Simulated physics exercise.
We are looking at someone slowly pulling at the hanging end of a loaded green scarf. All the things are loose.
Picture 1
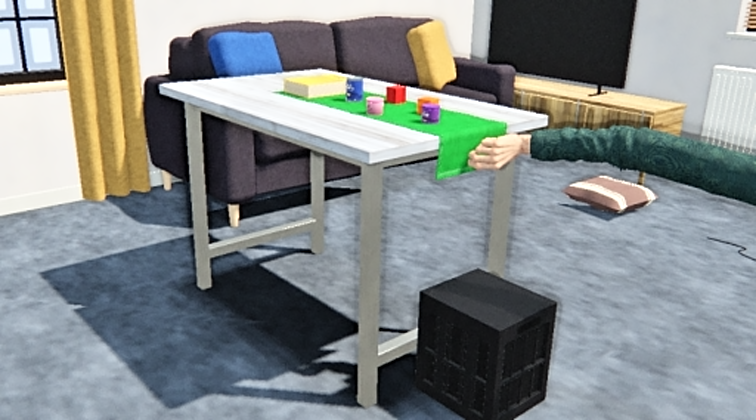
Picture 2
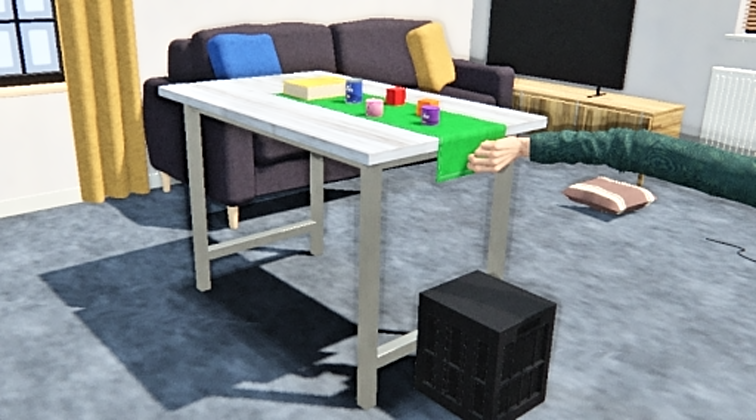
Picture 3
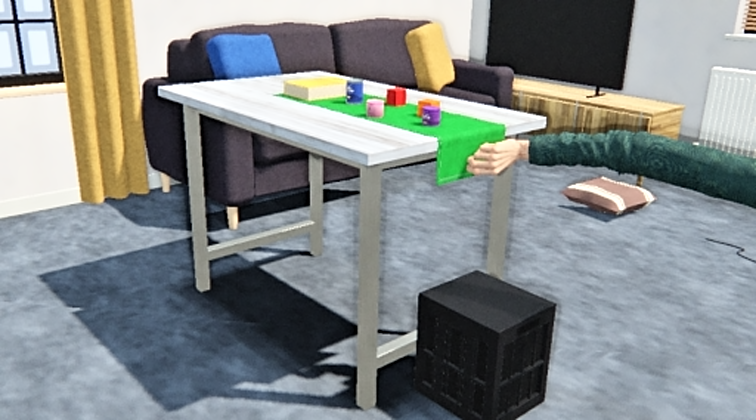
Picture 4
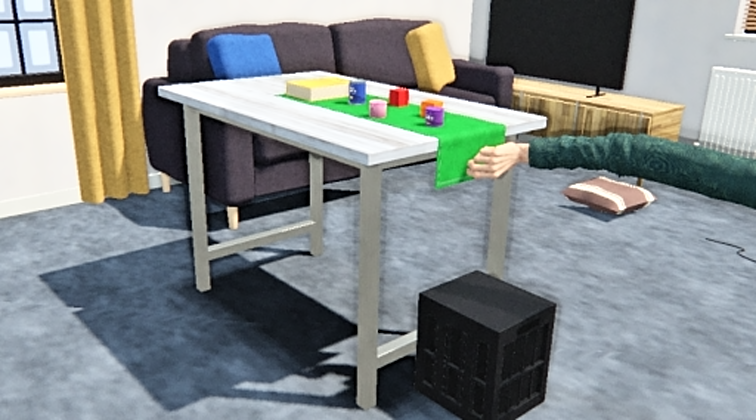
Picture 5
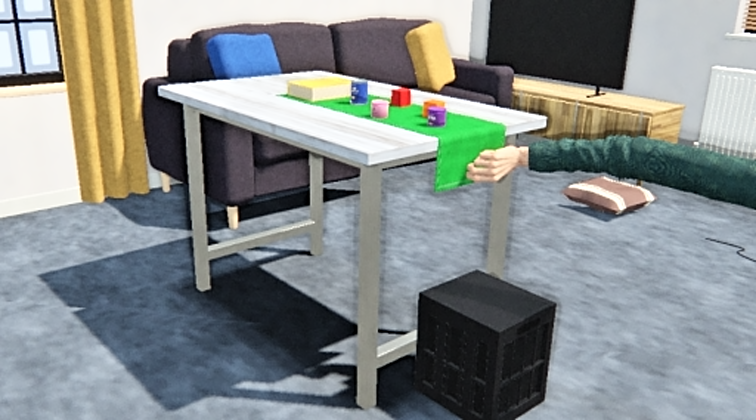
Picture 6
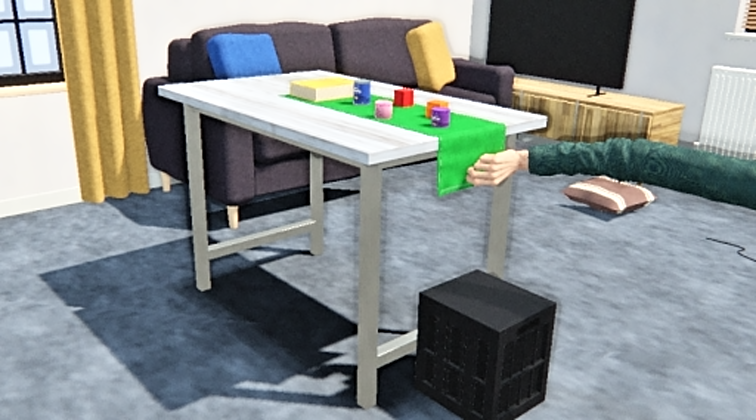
A hand in a dark green sleeve slowly tugged the hanging end of a green scarf slightly downward, and the small pots, cube and can on it shifted a little toward the table's near edge.
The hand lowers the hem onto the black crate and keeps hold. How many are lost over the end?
The table loses three.
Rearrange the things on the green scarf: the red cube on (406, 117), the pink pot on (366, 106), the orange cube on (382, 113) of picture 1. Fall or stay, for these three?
The red cube is carried off, the pink pot holds on, the orange cube falls.
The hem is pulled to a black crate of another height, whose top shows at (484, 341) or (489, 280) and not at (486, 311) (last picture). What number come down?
It would be 4 and 2.
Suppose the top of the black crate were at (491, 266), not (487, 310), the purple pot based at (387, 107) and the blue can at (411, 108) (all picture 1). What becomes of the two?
The purple pot does not fall, the blue can holds on.
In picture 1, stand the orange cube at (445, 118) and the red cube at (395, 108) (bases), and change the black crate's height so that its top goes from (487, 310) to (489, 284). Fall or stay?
The orange cube is carried off; the red cube keeps its place on top.
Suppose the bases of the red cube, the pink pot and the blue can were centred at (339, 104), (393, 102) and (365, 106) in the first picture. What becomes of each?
The red cube holds on, the pink pot keeps its place on top, the blue can does not fall.
A little later, hem near (469, 219); all still up.
Next, hem near (467, 260); purple pot and orange cube gone.
Later still, hem on the crate; purple pot, orange cube and pink pot gone.
When it is over, hem on the crate; purple pot, orange cube and pink pot gone. The count of fallen things is three.
